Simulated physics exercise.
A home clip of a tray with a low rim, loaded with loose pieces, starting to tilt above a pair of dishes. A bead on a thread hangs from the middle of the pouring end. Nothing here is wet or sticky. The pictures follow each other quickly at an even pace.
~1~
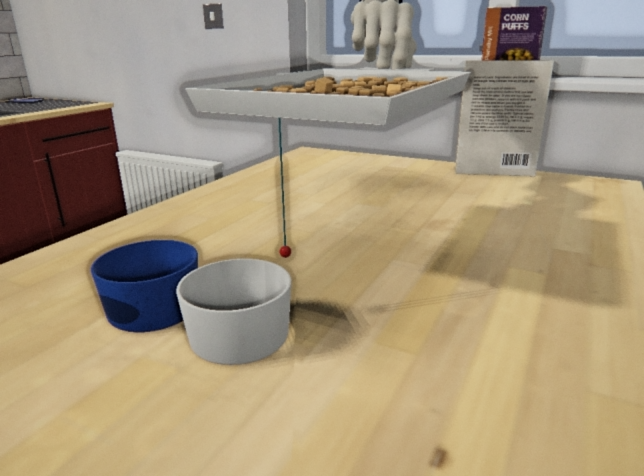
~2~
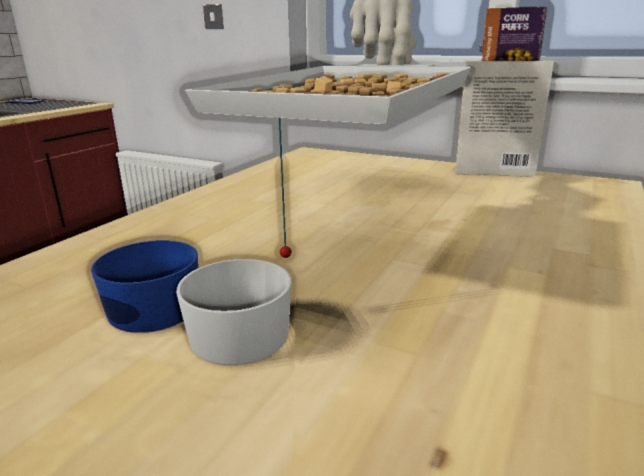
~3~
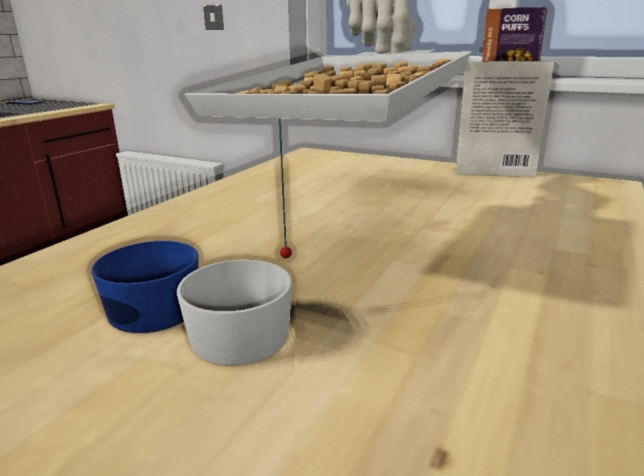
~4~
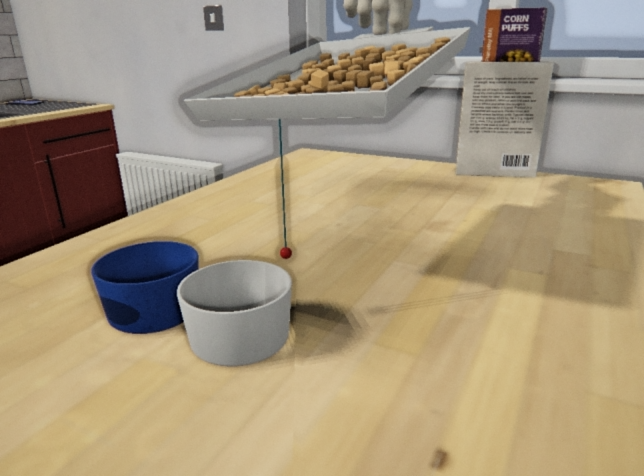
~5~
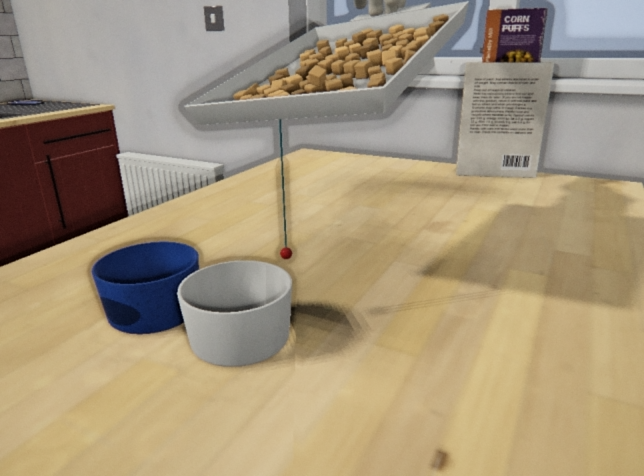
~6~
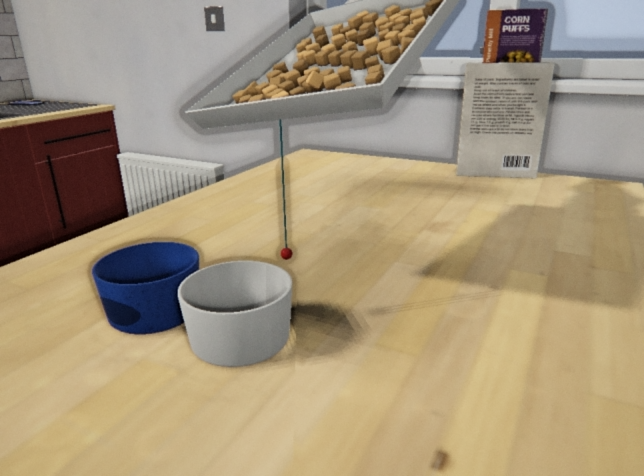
White tray of small tan pieces tilting increasingly toward its left corner above blue and white bowls, a pale hand behind it.
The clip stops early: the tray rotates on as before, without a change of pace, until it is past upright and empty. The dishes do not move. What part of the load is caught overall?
In the dishes lies more than half of it.
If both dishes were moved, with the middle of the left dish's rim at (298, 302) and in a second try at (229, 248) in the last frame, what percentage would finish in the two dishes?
First some 0, then 20 per cent.
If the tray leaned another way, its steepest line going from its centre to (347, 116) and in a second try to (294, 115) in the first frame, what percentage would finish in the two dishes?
In turn 0 and 30 in a hundred.
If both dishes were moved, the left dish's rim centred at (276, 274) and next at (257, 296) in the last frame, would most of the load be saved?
One: Not half. Two: The smaller part.
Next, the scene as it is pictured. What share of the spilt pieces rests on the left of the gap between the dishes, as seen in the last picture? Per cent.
Roughly 30 in a hundred.
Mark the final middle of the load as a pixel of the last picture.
Around (212, 315).
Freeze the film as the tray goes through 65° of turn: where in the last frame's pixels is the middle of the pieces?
Close to (258, 69).
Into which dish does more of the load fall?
Fuller: The right-hand dish.
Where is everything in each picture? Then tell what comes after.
The first frame shows corners of the pouring end at (195, 88) and (385, 97), level; middle of the load at (357, 92), small wooden cubes; left dish at (109, 302); right dish at (201, 332); bead on its thread at (286, 252).
The second frame shows corners of the pouring end at (195, 89) and (385, 96), level; middle of the load at (357, 90).
The third frame shows corners of the pouring end at (194, 93) and (384, 93), tipped barely, lowest at the left corner; middle of the load at (357, 83).
The fourth frame shows corners of the pouring end at (193, 98) and (382, 89), tipped a little, lowest at the left corner; middle of the load at (355, 72).
The fifth frame shows corners of the pouring end at (193, 103) and (379, 85), tipped clearly, lowest at the left corner; middle of the load at (353, 61).
The sixth frame shows corners of the pouring end at (193, 108) and (377, 82), tipped clearly, lowest at the left corner; middle of the load at (350, 49); left dish at (110, 304); right dish at (202, 334).
Soon, tray tipped steeply; all on the tray.
A while on, tray tipped past a quarter turn; most on the tray; a small part in the left dish; a small part in the air.
Towards the end, tray tipped past a quarter turn; about half in the right dish; about a quarter in the left dish; about a third outside both; a stray few in the air.
Finally, tray tipped past a quarter turn; about half in the right dish; about a quarter in the left dish; about a third outside both; a stray few in the air.
